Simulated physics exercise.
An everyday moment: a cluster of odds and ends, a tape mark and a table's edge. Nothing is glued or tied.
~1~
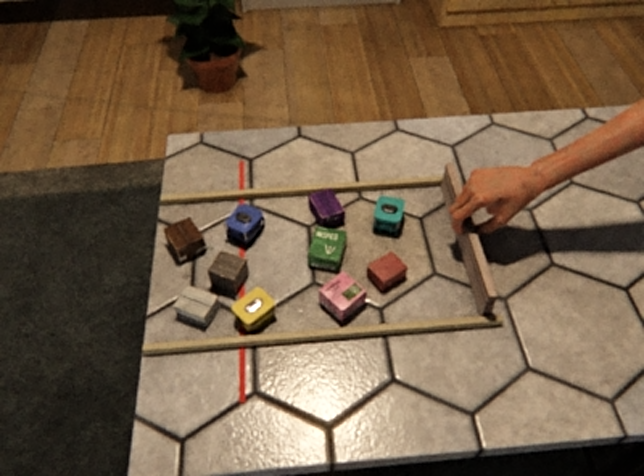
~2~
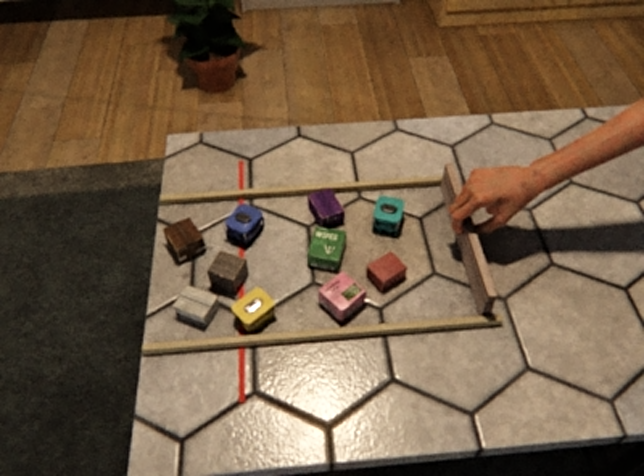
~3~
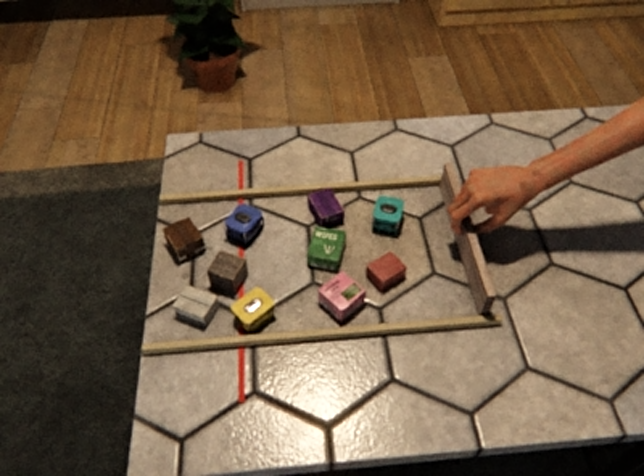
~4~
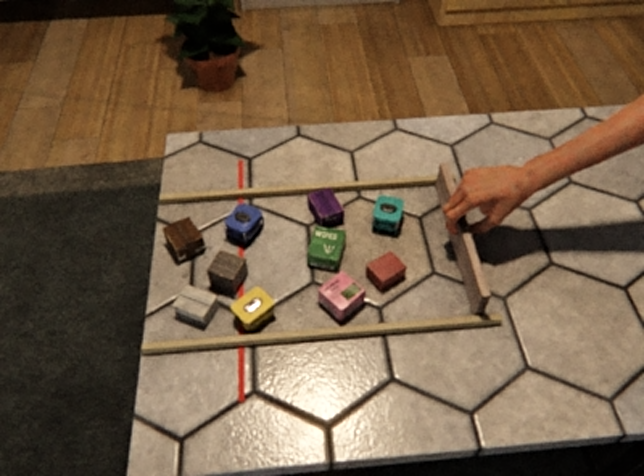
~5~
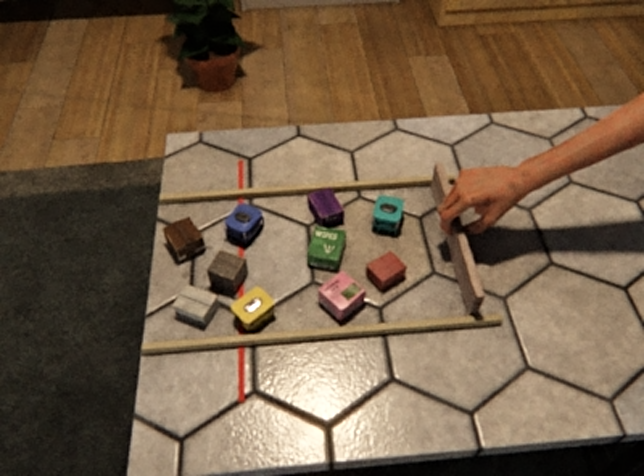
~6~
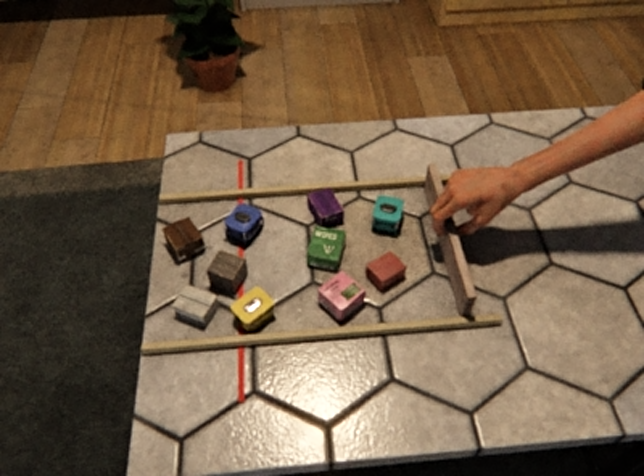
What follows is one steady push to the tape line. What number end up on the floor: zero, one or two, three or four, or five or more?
Outcome: The number that fall off is zero.
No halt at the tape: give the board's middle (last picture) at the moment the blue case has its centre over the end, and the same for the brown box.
At (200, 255) for the blue case; at (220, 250) for the brown box.
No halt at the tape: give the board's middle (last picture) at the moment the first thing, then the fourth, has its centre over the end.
Its middle is around (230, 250) and later (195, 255).
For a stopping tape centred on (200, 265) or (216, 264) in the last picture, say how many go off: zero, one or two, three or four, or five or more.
One after another: Either one or two; just one or two.
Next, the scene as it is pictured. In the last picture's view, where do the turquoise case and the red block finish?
First (227, 226), then (225, 279).
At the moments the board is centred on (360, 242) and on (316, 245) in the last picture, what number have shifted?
At the one place 5, at the other 5.
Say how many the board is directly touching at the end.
That makes 4.
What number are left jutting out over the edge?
That would be 2.
Soon after, none off yet; brown box at rest near (184, 239); white box at rest near (196, 306); black block at rest near (228, 272).
At rest, the number that fall off is zero.
